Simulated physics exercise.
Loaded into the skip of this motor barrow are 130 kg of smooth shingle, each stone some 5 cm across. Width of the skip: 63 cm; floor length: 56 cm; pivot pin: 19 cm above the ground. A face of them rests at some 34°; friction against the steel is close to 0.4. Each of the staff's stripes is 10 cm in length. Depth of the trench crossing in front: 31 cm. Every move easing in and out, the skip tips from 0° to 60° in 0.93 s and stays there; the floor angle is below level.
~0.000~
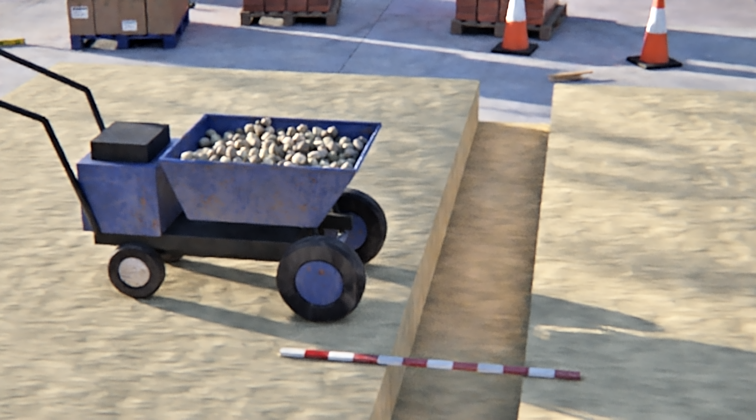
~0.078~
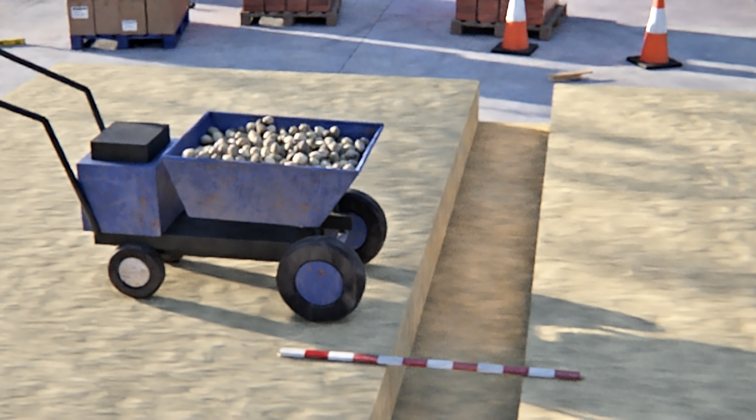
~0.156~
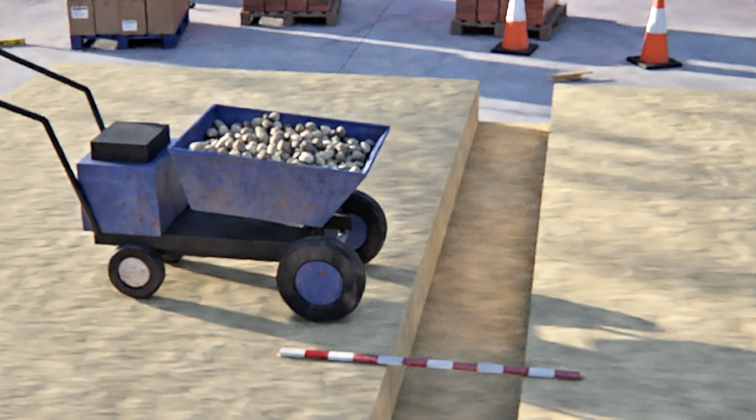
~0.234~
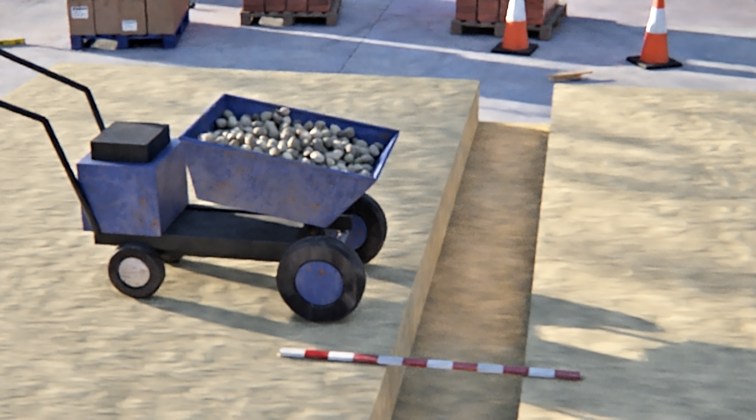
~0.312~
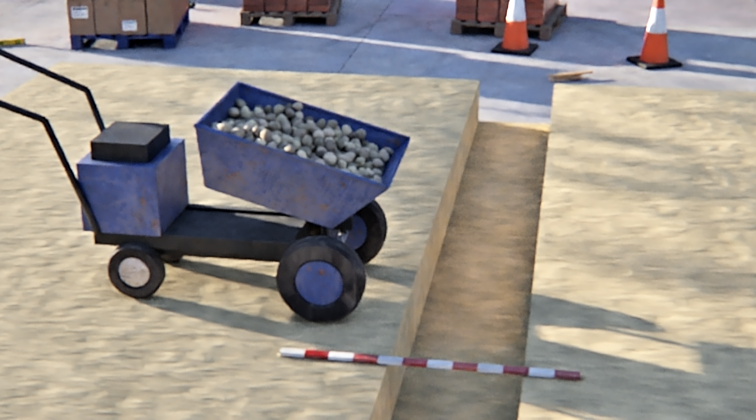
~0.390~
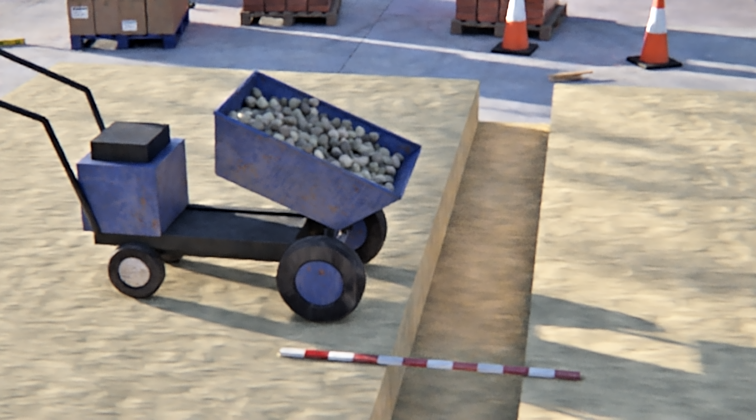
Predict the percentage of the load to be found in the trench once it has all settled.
Roughly 69 percent of the load ends up there.
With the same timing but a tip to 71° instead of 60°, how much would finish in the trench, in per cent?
It would come to about 85 percent.
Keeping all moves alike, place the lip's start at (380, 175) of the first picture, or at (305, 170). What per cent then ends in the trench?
It comes to about 55 and 75 in a hundred.
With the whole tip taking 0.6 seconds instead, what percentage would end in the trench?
In that case some 55 per cent.
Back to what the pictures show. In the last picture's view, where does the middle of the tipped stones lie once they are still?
I'd point to around (489, 354).
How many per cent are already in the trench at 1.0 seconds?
Close to 20 per cent at that time.
After 0.7 s the floor is at 51°; 100 % in the skip; the foremost stones are at (431, 218).
After 1.0 s the floor is at 60°; 79 % in the skip, 21 % in the trench; the foremost stones are at (524, 320).
After 1.4 s the floor is at 60°; 49 % in the skip, 43 % in the trench, 9 % past the trench; the foremost stones are at (628, 321).
After 3.3 s the floor is at 60°; 22 % in the skip, 69 % in the trench, 9 % past the trench; the foremost stones are at (752, 313).
